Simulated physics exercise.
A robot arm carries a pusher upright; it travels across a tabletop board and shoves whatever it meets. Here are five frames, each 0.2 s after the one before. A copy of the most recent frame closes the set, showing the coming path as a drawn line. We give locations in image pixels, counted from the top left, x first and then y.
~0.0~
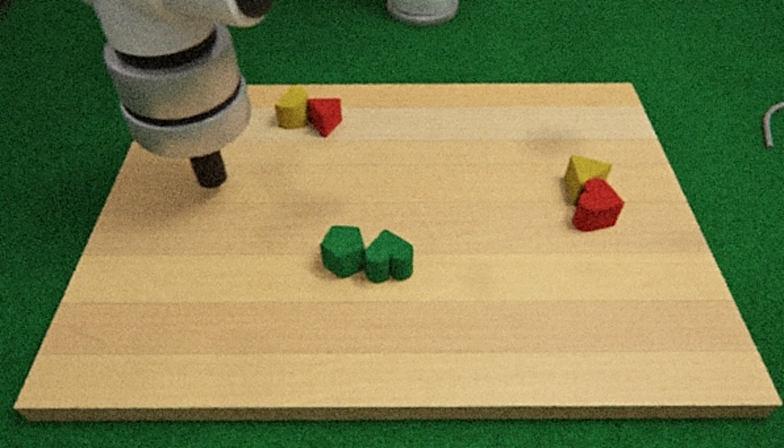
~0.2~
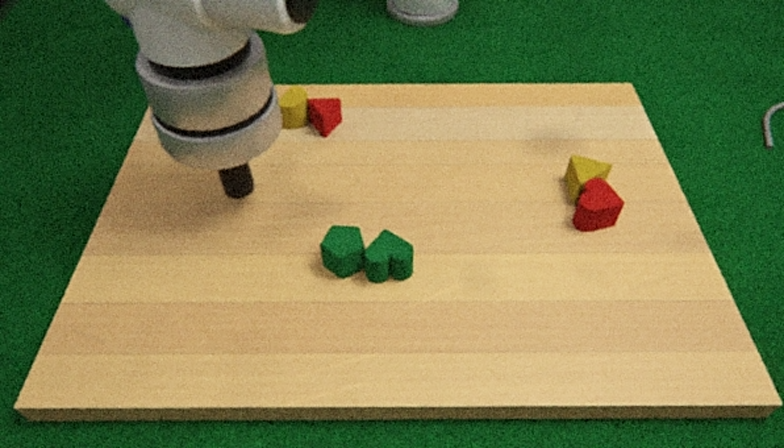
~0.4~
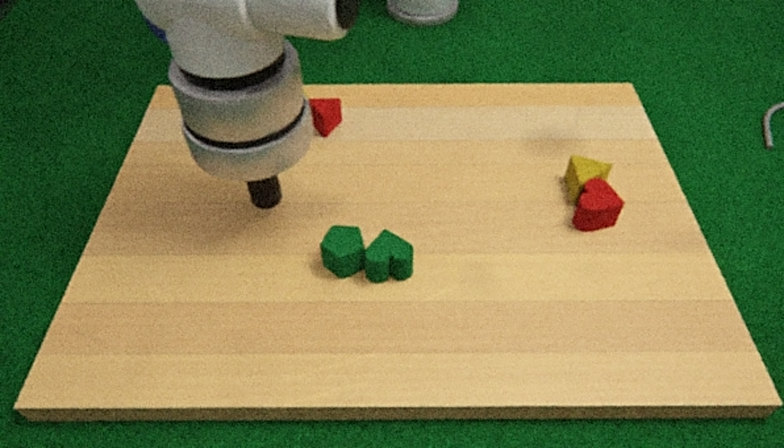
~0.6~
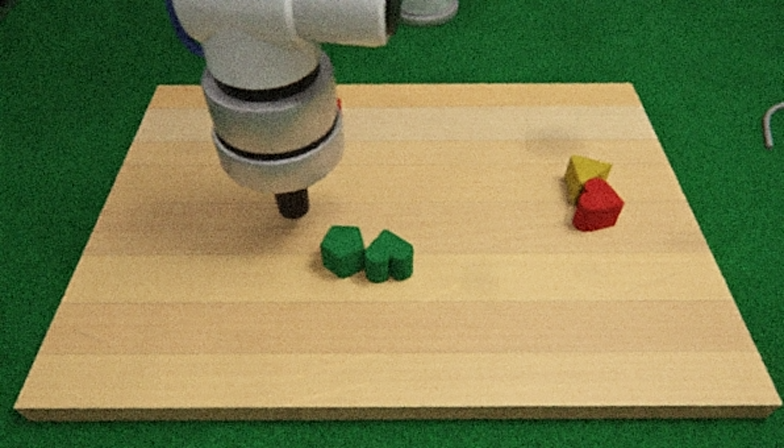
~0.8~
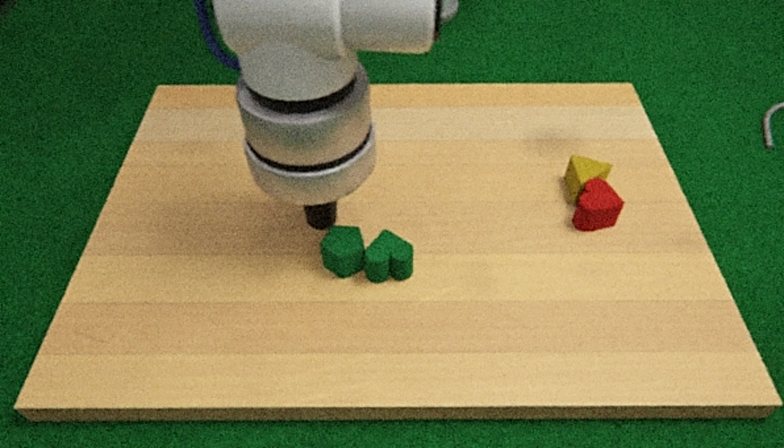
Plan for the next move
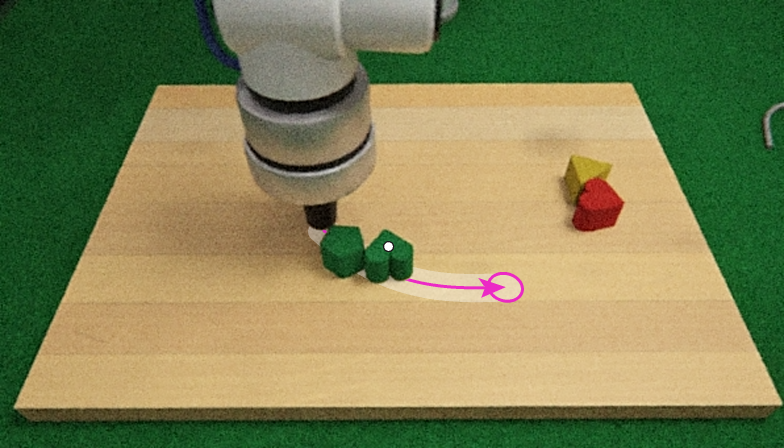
A grey and white robot arm with a dark, stubby tip hangs over a pale wooden board on green cloth, seen from above one edge by a still camera. Two green blocks, a pentagon and a heart shape, sit near the middle, with yellow and red pairs at the upper left and right. The arm glides right and nearer, covering the upper-left pair, its tip reaching the pentagon's upper left while the blocks stay still.
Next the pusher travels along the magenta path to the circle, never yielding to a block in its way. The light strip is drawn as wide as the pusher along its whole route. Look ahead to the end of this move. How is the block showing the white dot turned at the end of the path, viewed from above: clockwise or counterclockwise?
From the top: Clockwise.
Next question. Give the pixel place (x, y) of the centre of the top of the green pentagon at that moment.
Top centre: (369, 278).
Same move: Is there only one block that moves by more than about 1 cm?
I'd say no.
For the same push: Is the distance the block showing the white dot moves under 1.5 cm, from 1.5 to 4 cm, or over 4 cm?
Long: Over 4 cm.
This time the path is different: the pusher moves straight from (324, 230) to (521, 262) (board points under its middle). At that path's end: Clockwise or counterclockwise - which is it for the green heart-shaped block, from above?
It makes a clockwise turn.
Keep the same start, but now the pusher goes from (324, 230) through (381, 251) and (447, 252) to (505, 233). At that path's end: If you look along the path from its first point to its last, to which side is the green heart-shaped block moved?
Off to the right side.
The line goes from (324, 230) by way of (371, 265) and (435, 285) to (505, 287); the dot is on the green heart-shaped block.
The first path, step by step. One third of the way, pusher at (371, 254); green pentagon at (363, 273), turned 65° clockwise; green heart-shaped block at (408, 259), turned 50° anticlockwise.
Two thirds of the way, pusher at (436, 275); green pentagon at (369, 278), turned 95° clockwise; green heart-shaped block at (467, 290), turned 15° anticlockwise.
At the end, pusher at (508, 276); green pentagon at (369, 278), turned 95° clockwise; green heart-shaped block at (489, 297), turned 50° clockwise.
